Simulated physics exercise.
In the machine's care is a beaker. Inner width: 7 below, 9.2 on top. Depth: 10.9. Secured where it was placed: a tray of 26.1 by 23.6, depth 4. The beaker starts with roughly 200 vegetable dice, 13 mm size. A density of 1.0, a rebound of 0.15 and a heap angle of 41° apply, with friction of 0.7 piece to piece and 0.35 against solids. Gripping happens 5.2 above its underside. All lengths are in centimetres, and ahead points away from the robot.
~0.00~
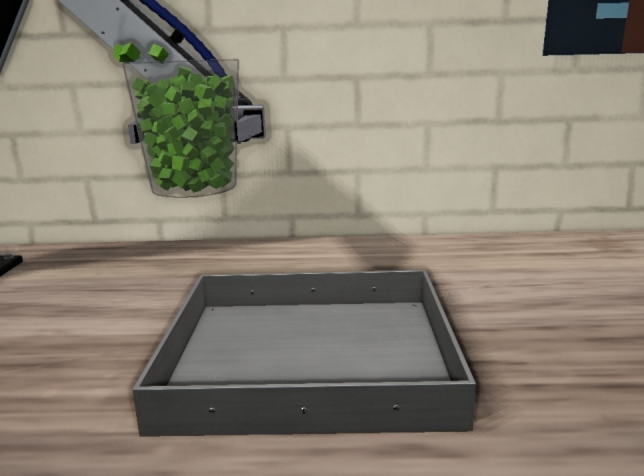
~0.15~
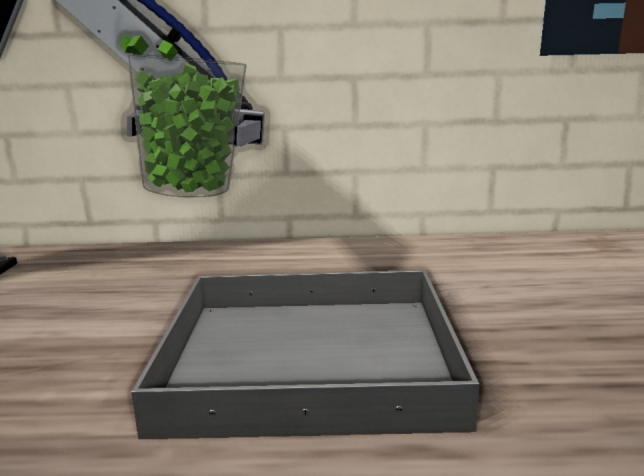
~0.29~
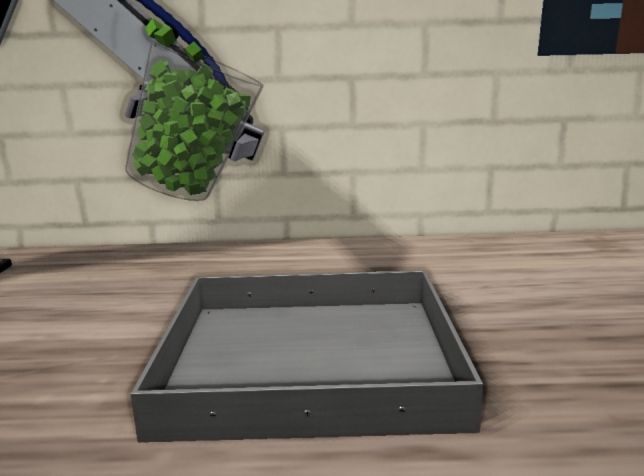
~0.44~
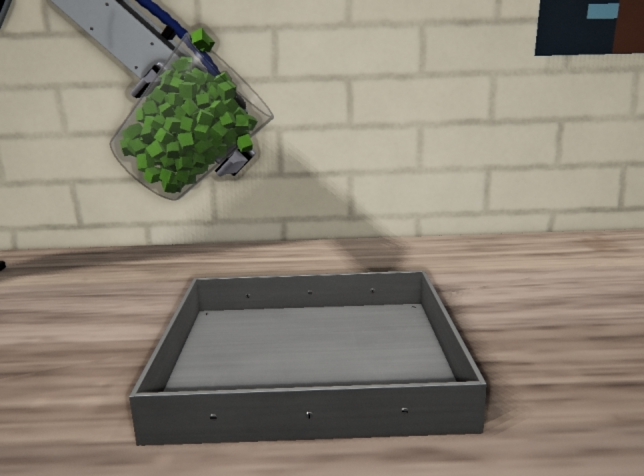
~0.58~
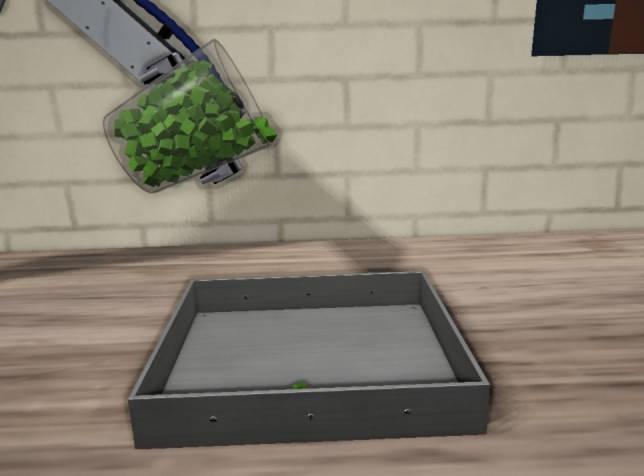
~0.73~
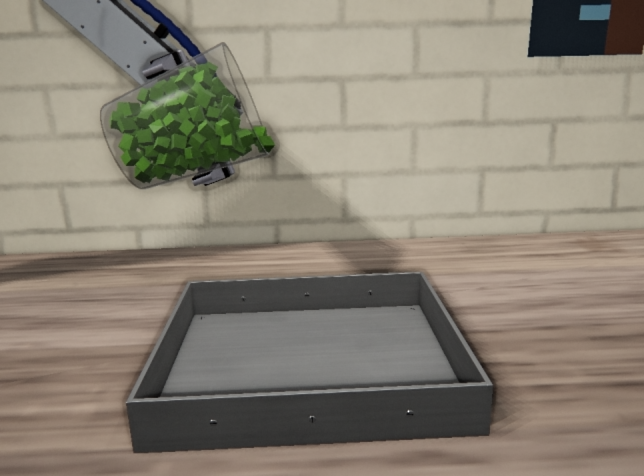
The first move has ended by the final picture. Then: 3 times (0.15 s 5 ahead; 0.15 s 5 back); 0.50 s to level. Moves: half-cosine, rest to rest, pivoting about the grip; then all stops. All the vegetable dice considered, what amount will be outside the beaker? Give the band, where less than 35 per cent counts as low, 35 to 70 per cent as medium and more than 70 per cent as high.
Medium.
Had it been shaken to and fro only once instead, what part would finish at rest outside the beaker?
It would then be around 25 per cent.
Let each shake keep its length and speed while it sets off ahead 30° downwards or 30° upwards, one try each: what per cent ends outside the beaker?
It comes to around 20 per cent on the first try and around 65 per cent on the second.
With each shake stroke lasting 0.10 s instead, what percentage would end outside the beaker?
Roughly 75 percent then.
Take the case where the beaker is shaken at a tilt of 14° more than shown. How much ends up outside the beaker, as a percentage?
Estimate: Close to 90 in a hundred.
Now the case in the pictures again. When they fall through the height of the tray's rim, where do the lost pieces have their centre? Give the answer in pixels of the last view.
Estimated centre near (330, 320) in pixels.
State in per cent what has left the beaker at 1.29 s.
Near 35 in a hundred parts have gone so far.
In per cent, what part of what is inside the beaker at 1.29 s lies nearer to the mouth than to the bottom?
I'd say close to 60 per cent.
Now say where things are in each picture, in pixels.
In the first picture, beaker middle at (189, 128), level; upper third of the load around (184, 95), from x 125 to 230, top at y 55; 204 in the beaker.
In the second picture, beaker middle at (188, 127), tilted 7° forward; upper third of the load around (185, 93), from x 130 to 230, top at y 45.
In the third picture, beaker middle at (188, 126), tilted 25° forward; upper third of the load around (187, 93), from x 140 to 245, top at y 30.
In the fourth picture, beaker middle at (187, 125), tilted 46° forward; upper third of the load around (190, 96), from x 130 to 250, top at y 40; 203 in the beaker, 1 in flight or on a rim.
In the fifth picture, beaker middle at (186, 125), tilted 64° forward; upper third of the load around (192, 99), from x 120 to 300, top at y 70; 203 in the beaker, 1 in the tray.
In the sixth picture, beaker middle at (184, 125), tilted 71° forward; upper third of the load around (192, 101), from x 115 to 315, top at y 70; 203 in the beaker, 1 in the tray.
By 1.29 s, tilted 71° forward, highest piece 24 above the table; 133 in the beaker, 48 in the tray, 23 in flight or on a rim.
By 1.85 s, tilted 42° forward, highest piece 25 above the table; 104 in the beaker, 99 in the tray, 1 on the table or floor.
By 2.33 s, level, highest piece 26 above the table; 104 in the beaker, 99 in the tray, 1 on the table or floor.
By 3.38 s, level, highest piece 26 above the table; 104 in the beaker, 99 in the tray, 1 on the table or floor.
Final count, 104 in the beaker, 99 in the tray, 1 on the table or floor. That is 49 % outside the beaker.
